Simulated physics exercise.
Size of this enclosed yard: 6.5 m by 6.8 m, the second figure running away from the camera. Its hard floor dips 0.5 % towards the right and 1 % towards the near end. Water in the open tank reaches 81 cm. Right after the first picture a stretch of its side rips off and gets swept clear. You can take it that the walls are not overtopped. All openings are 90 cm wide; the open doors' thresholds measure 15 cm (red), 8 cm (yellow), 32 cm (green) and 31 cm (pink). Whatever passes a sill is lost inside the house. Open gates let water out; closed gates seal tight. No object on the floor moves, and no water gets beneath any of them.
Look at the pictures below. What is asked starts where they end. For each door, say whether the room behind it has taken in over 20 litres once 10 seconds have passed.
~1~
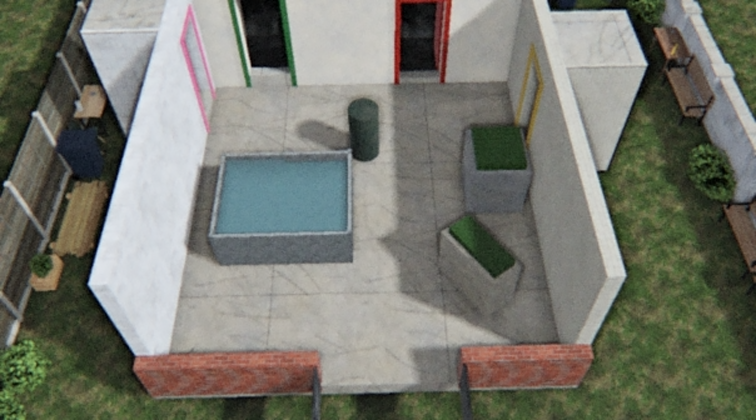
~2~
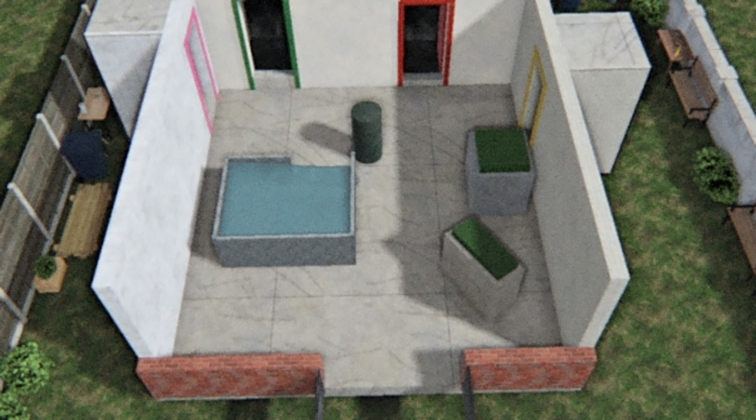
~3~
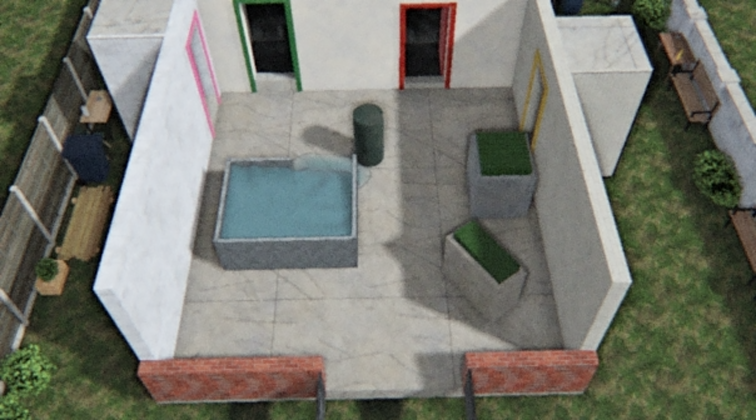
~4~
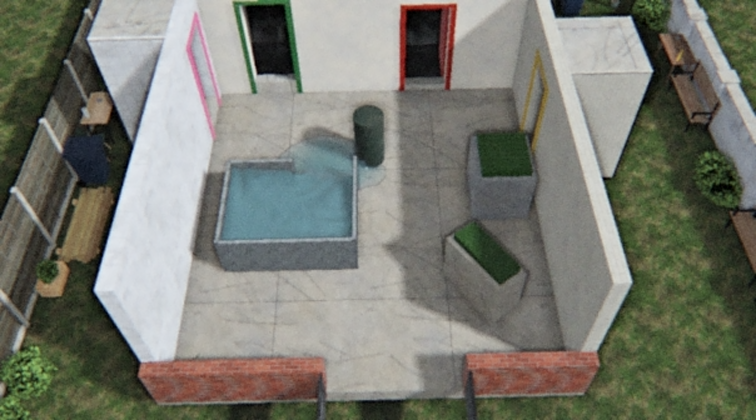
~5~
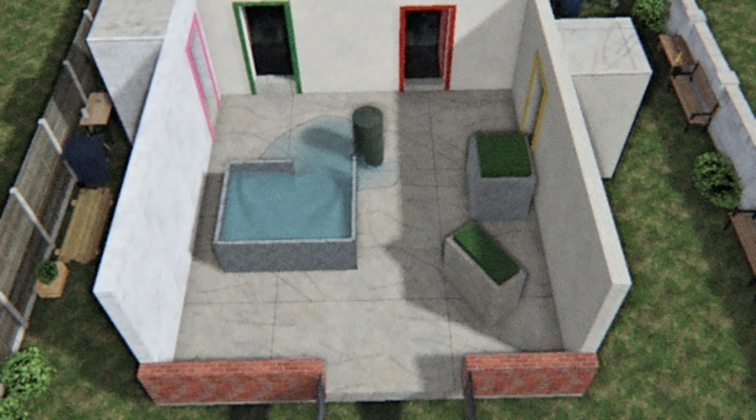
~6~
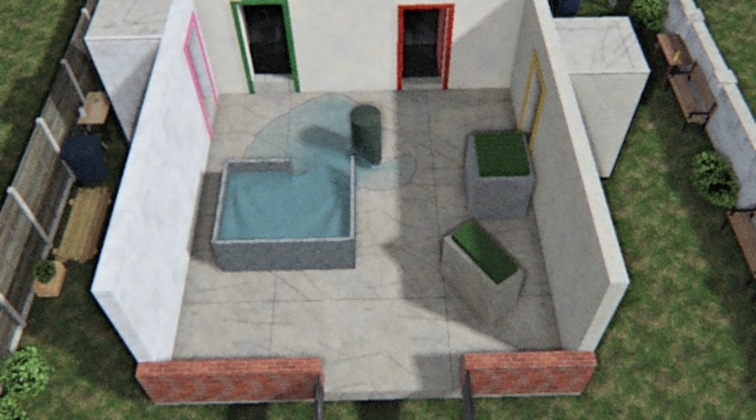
The red door: Not over, the yellow door: Over, the green door: Not over, the pink door: Not over.
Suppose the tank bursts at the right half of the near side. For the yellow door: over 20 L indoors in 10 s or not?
At the yellow door the limit is not exceeded.
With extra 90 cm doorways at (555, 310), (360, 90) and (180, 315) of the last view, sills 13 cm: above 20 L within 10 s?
In sequence the answers are less than that, more than that and less than that.
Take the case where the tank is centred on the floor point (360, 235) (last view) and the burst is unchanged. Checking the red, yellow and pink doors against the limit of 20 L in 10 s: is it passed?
Checking each door against the limit: Red tops it, yellow tops it, pink does not exceed it.
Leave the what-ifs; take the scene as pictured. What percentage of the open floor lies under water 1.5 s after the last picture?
Near 40 per cent is wet.
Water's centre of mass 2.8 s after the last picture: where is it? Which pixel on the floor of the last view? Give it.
I'd put it close to (325, 171).
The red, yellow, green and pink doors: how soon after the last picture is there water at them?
So, red at 0.6 s, then yellow at 1.5 s, green at 0.2 s, and pink at 0.6 s.
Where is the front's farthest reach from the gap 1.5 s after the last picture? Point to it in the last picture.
I'd put it close to (510, 92).
Then, 0.7 s after the last picture water covers 25 % of the floor and is deepest (53 cm) near (357, 168); red door 5 cm at the sill, 0 L in, yellow door not reached, green door 24 cm at the sill, 0 L in, pink door 2 cm at the sill, 0 L in.
Then, 1.5 s after the last picture water covers 40 % of the floor and is deepest (46 cm) near (219, 97); red door 13 cm at the sill, 0 L in, yellow door 1 cm at the sill, 0 L in, green door 31 cm at the sill, 1 L in, pink door 25 cm at the sill, 0 L in.
Then, 2.8 s after the last picture water covers 55 % of the floor and is deepest (30 cm) near (218, 103); red door 10 cm at the sill, 0 L in, yellow door 15 cm at the sill, 10 L in, green door 23 cm at the sill, 3 L in, pink door 26 cm at the sill, 6 L in.
Then, 5.3 s after the last picture water covers 75 % of the floor and is deepest (21 cm) near (170, 371); red door 7 cm at the sill, 0 L in, yellow door 15 cm at the sill, 70 L in, green door 14 cm at the sill, 3 L in, pink door 12 cm at the sill, 7 L in.
Then, 9.3 s after the last picture water covers 95 % of the floor and is deepest (15 cm) near (500, 172); red door 5 cm at the sill, 0 L in, yellow door 13 cm at the sill, 128 L in, green door 9 cm at the sill, 3 L in, pink door 7 cm at the sill, 7 L in.
